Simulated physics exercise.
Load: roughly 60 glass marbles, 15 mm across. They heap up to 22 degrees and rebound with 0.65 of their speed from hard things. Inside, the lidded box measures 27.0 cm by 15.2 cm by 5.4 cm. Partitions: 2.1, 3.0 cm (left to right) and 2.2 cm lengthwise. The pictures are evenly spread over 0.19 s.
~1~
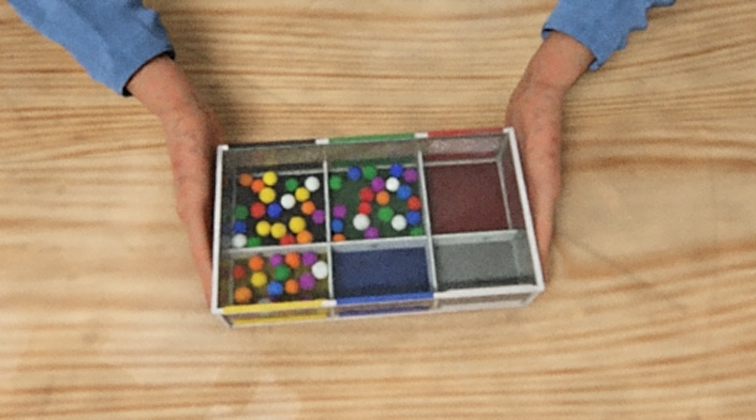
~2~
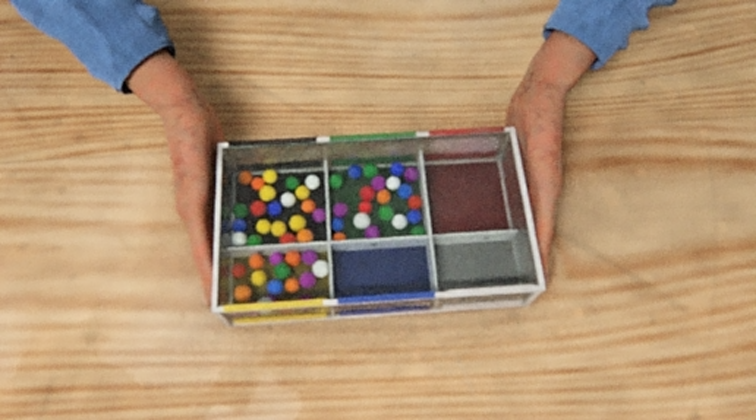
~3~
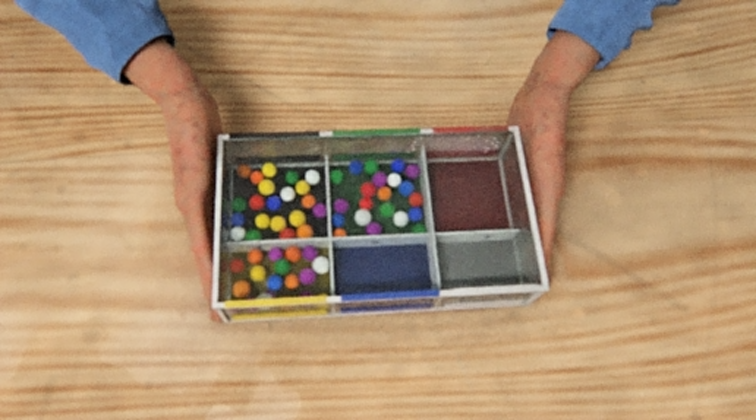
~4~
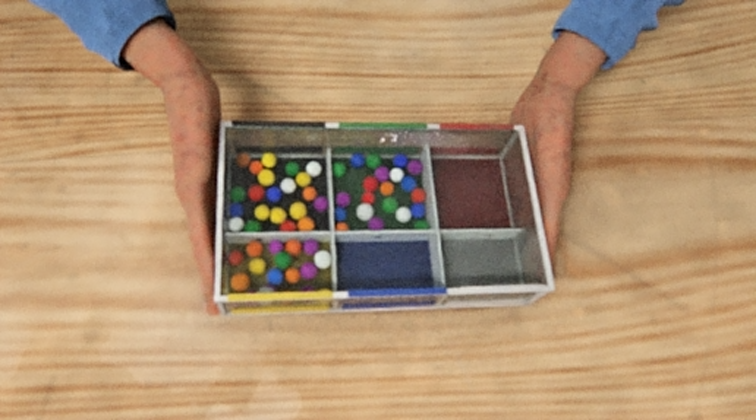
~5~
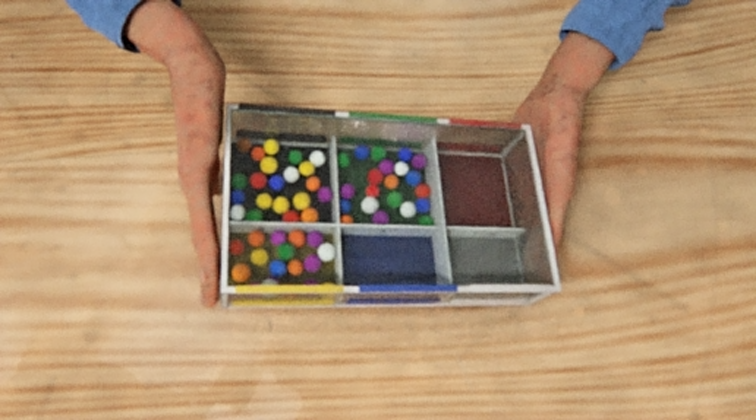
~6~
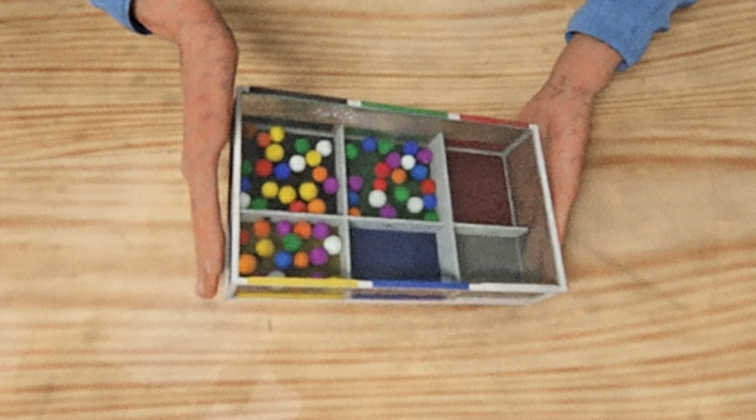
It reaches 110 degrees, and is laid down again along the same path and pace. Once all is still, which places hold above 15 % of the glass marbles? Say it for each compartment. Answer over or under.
Red over, blue under, green under, yellow under, white over, black under.
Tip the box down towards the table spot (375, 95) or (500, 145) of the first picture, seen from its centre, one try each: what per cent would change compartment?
Some 45 and 90 per cent.
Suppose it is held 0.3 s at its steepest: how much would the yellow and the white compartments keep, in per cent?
Then: Yellow 0; white 55.
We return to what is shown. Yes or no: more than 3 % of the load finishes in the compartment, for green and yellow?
Green yes; yellow no.
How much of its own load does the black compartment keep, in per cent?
Roughly 0 per cent.
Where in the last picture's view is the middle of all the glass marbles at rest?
At about (477, 253).
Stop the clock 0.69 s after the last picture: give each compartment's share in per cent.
Red 5; blue 15; green 50; yellow 15; white 5; black 10.
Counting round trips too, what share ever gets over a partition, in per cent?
Roughly 95 per cent.
Then, 0.69 s after the last picture, tilt 110 degrees; red 5 %, blue 15 %, green 50 %, yellow 15 %, white 5 %, black 10 %.
Then, 1.15 s after the last picture, tilt 47 degrees; red 35 %, blue 10 %, green 10 %, white 50 %.
Then, 1.68 s after the last picture, tilt 0 degrees; red 35 %, blue 10 %, green 10 %, white 50 %.
In the end, red 35 %, blue 10 %, green 10 %, yellow 0 %, white 50 %, black 0 %.
